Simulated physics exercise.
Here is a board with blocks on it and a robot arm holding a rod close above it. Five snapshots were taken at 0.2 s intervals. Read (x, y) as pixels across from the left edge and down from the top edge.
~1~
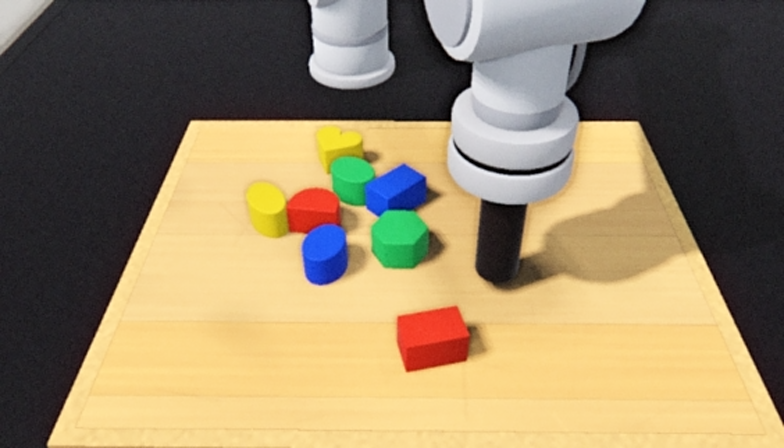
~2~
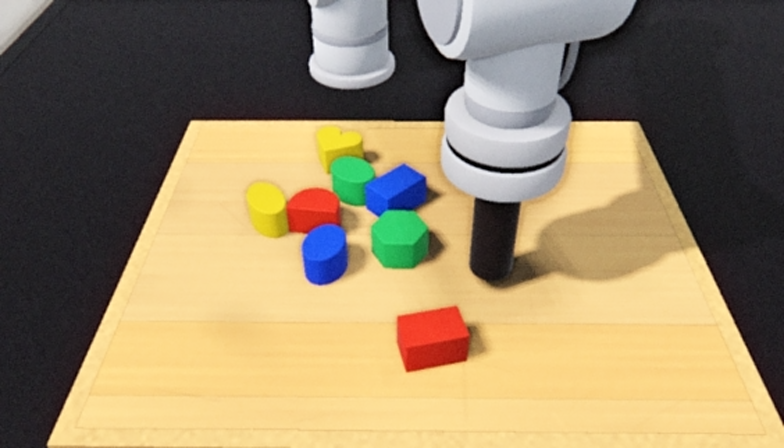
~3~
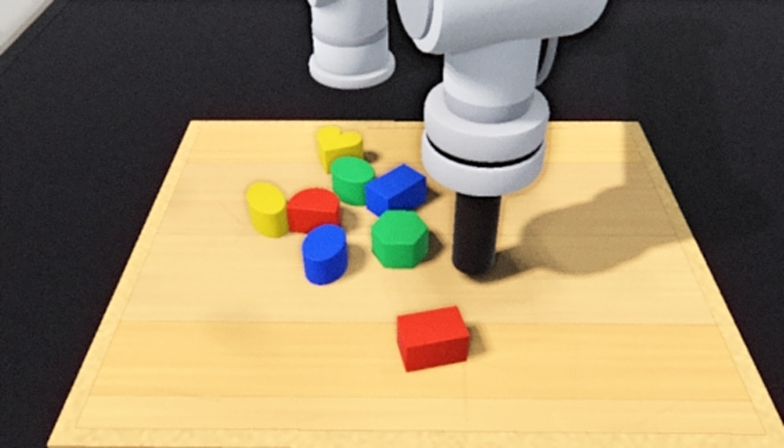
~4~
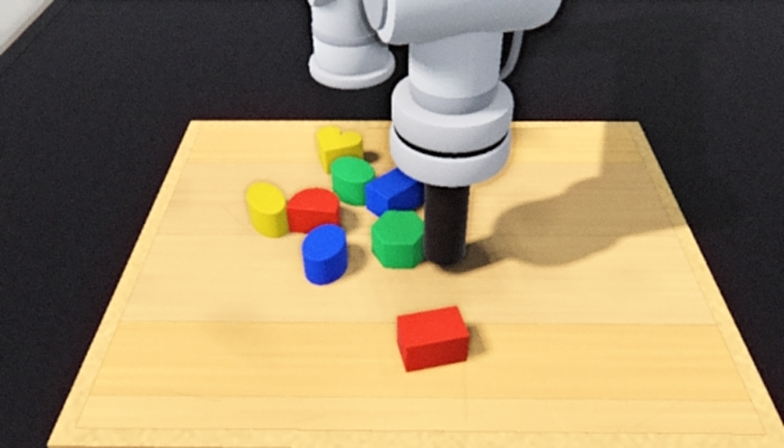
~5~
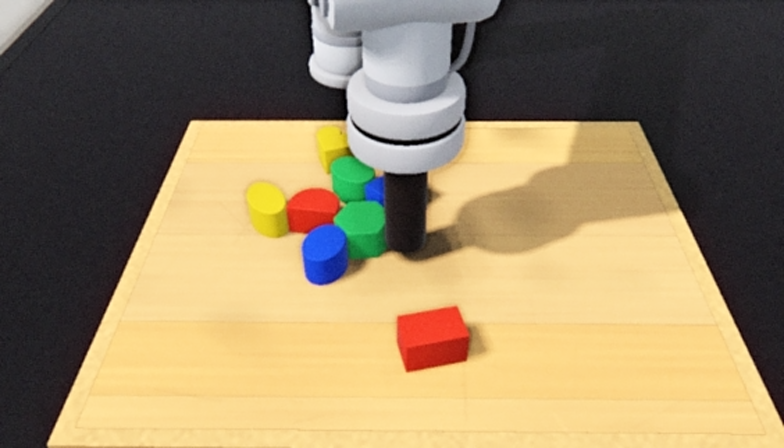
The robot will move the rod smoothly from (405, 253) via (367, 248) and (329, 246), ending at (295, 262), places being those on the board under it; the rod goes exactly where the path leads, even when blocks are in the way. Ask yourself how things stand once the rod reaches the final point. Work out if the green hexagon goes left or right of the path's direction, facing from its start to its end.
Shifts right.
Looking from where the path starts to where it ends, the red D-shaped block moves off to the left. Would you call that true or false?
That claim is false.
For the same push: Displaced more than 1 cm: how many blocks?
My guess is at least three.
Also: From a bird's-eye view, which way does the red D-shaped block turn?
It twists against the clock when seen from above.
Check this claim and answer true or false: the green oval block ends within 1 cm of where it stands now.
True
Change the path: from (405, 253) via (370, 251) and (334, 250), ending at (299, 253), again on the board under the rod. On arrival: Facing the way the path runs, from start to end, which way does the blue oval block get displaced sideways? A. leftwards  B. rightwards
My pick is A.
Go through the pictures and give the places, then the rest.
In the first frame, rod's lower end (496, 270); yellow oval block (266, 197); red D-shaped block (315, 199); blue oval block (324, 241); green oval block (353, 168); green hexagon (400, 226).
In the second frame, rod (490, 268); blocks still.
In the third frame, rod (472, 263); blocks still.
In the fourth frame, rod (444, 254); blocks still.
In the fifth frame, rod (405, 241); yellow oval block (266, 197); red D-shaped block (315, 199); blue oval block (324, 241); green oval block (353, 168); green hexagon (363, 216).
The first path, step by step. One third of the way, rod (366, 236); yellow oval block (239, 189), turned 25° clockwise; red D-shaped block (281, 193); blue oval block (310, 243), turned 40° anticlockwise; green hexagon (327, 208).
Two thirds of the way, rod (327, 235); yellow oval block (220, 186), turned 30° clockwise; red D-shaped block (261, 183), turned 35° anticlockwise; blue oval block (302, 246), turned 55° anticlockwise; green hexagon (302, 198), turned 40° clockwise.
At the end, rod (294, 250); yellow oval block (220, 186), turned 30° clockwise; red D-shaped block (261, 183), turned 35° anticlockwise; blue oval block (281, 266), turned 100° anticlockwise; green oval block still; green hexagon (301, 198), turned 40° clockwise.
